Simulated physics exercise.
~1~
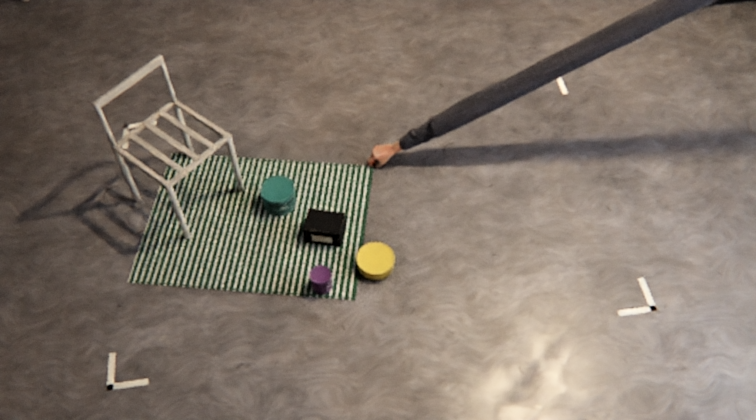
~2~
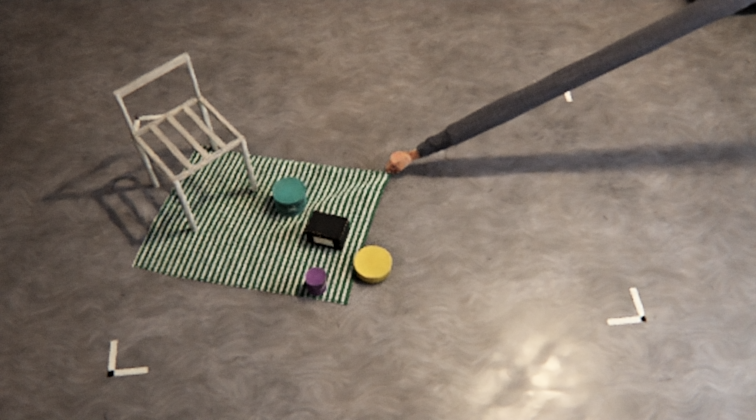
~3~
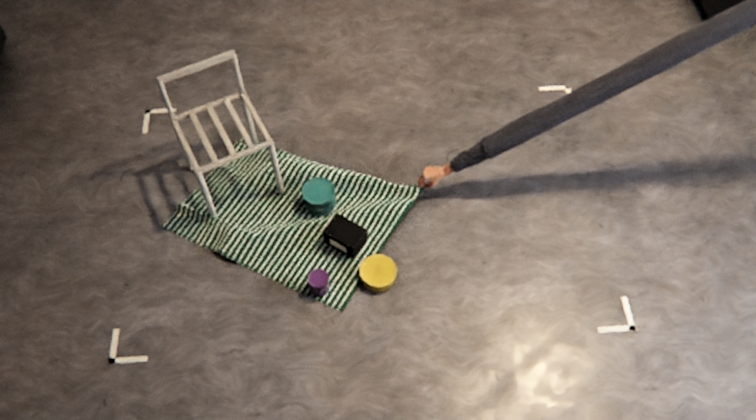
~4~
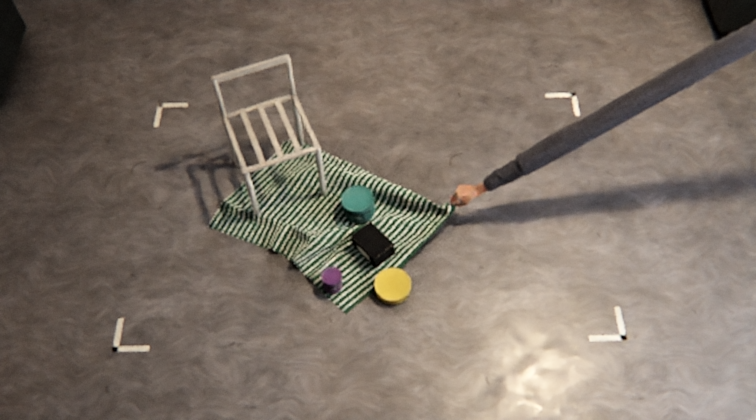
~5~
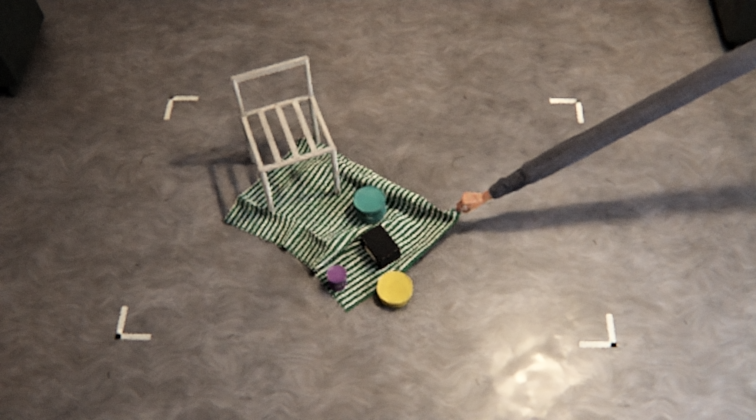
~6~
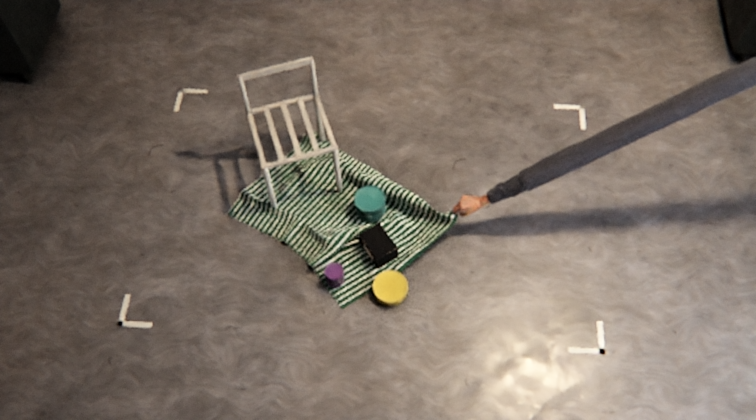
Striped dust sheet being dragged right by a hand, carrying chair, bins and black box along, ending rumpled beneath them.
